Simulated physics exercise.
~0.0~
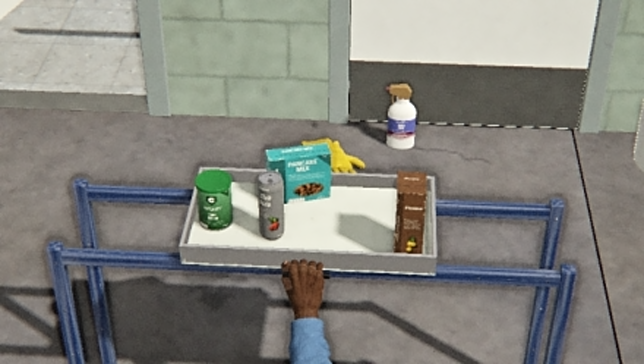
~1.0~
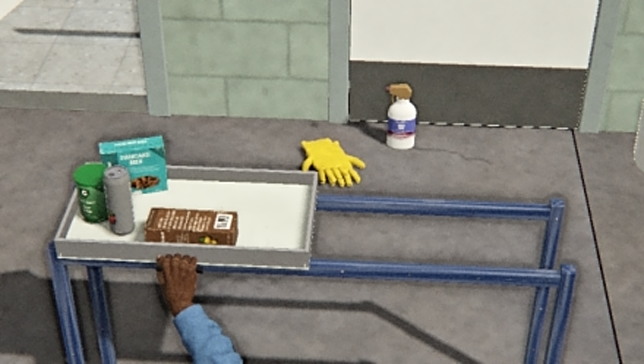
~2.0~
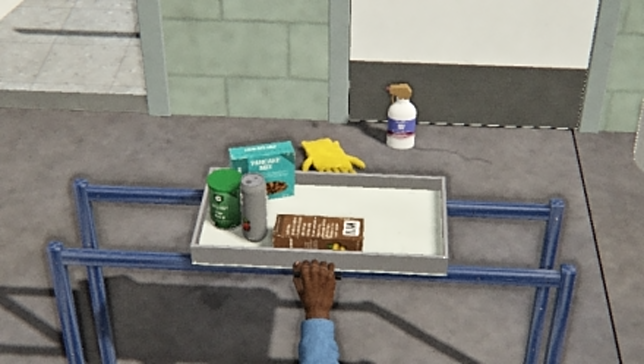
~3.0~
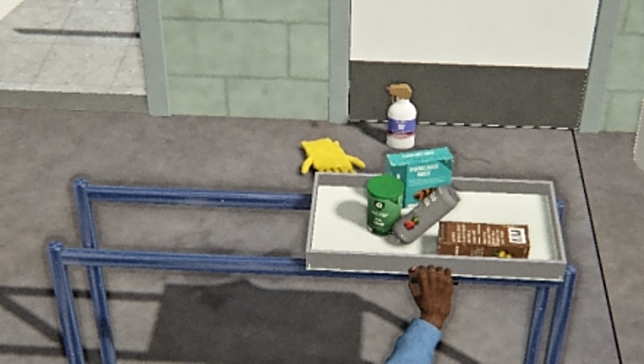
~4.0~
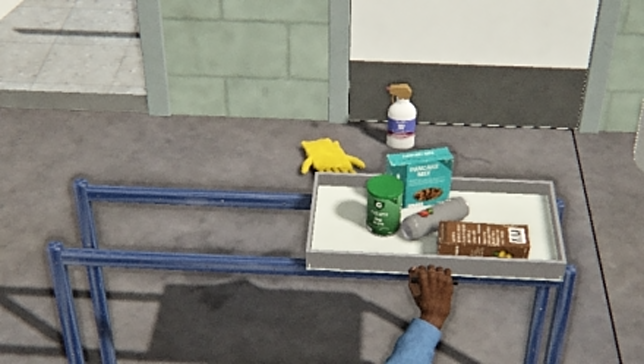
Tray on blue rails sliding left then right under a hand, the brown carton toppling first, then the grey can falling over.
